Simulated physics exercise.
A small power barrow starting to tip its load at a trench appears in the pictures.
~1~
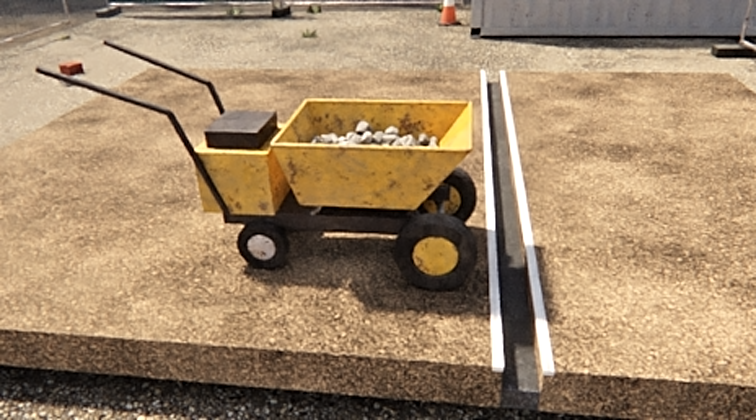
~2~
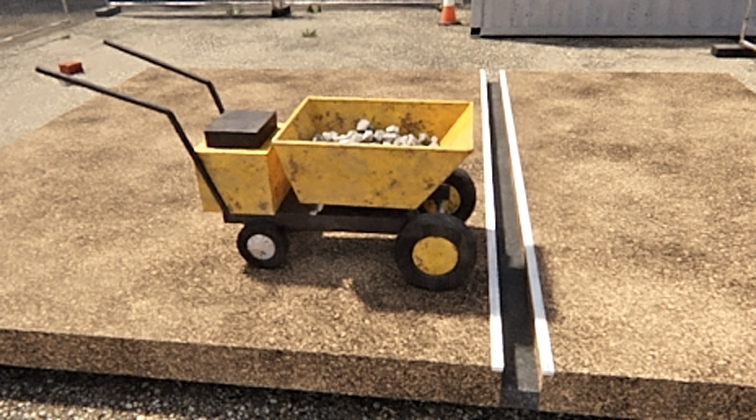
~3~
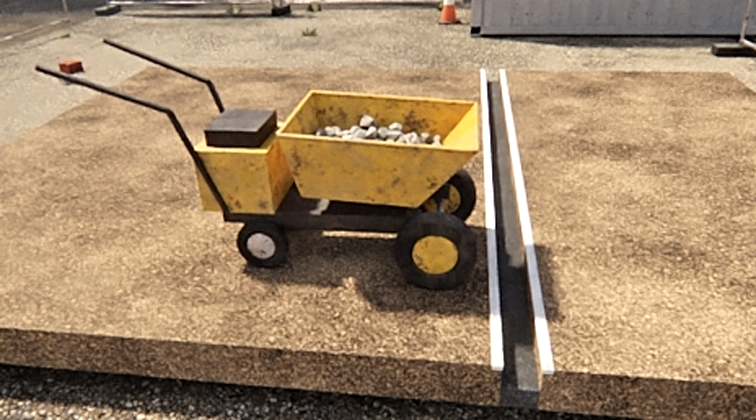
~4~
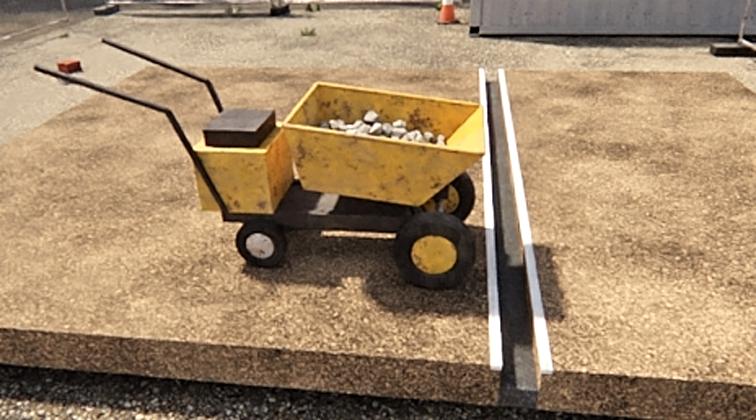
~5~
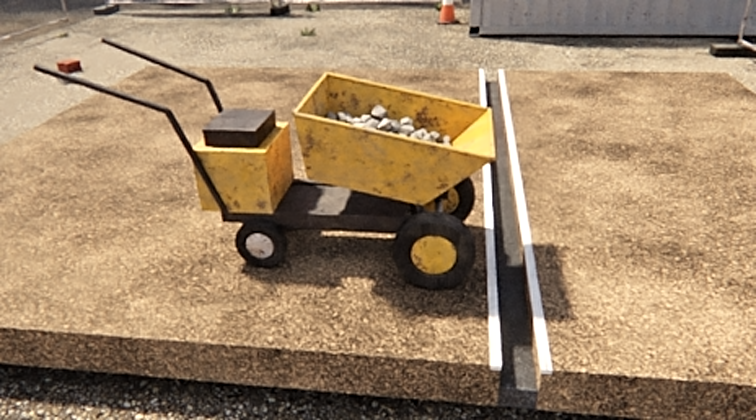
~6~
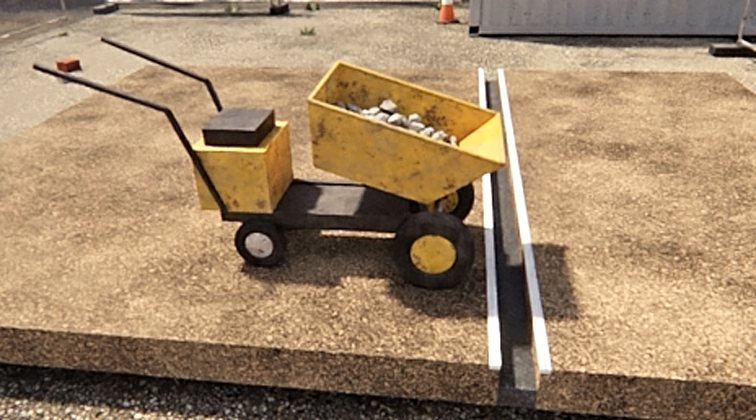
On a gravelly slab outdoors, a small yellow barrow loaded with broken stones stood beside a narrow, white-edged trench, and its skip slowly tilted toward the right, its back end rising while the wheels stayed put.
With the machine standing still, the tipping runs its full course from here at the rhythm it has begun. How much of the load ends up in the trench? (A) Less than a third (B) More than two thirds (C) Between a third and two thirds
Option A: Less than a third.
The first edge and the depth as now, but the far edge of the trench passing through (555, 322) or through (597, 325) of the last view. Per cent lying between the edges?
0 % and 60 %, give or take.
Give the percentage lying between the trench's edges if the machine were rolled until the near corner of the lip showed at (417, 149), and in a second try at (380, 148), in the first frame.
50 per cent, then 50 per cent.
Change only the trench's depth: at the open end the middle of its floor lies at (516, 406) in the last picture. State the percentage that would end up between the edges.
I'd guess about 0 %.
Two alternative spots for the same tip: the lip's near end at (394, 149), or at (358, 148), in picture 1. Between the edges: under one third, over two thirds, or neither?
Log - stop 1: Between a third and two thirds. Stop 2: One to two thirds.
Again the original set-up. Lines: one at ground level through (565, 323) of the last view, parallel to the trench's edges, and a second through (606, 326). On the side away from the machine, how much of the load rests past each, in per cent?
Roughly 80 and 40 %.
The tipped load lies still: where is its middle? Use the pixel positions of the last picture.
Near (589, 254).
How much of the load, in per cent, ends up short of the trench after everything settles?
I'd put it at some 0 per cent of the load.
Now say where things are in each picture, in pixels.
In the first picture, lip of the skip at (470, 151), level; top of the load at (369, 150), broken stones; first edge of the trench at (496, 319); far edge at (542, 322), the trench under half as wide as the skip, and about as deep as wide.
In the second picture, lip of the skip at (471, 151), level; top of the load at (361, 153).
In the third picture, lip of the skip at (477, 152), tipped barely; top of the load at (364, 149).
In the fourth picture, lip of the skip at (483, 154), tipped a little; top of the load at (365, 131).
In the fifth picture, lip of the skip at (493, 159), tipped a little; top of the load at (359, 135).
In the sixth picture, lip of the skip at (504, 165), tipped clearly; top of the load at (368, 128); first edge of the trench at (493, 318); far edge at (539, 321).
Soon after the last picture, skip tipped steeply; all in the skip.
A little later, skip tipped right over; most in the skip; about a quarter beyond it; a stray few falling.
Later still, skip tipped right over; about a quarter in the skip; a stray few in or heaped over the trench; most beyond it.
At rest, skip tipped right over; a small part in the skip; a stray few in or heaped over the trench; most beyond it.
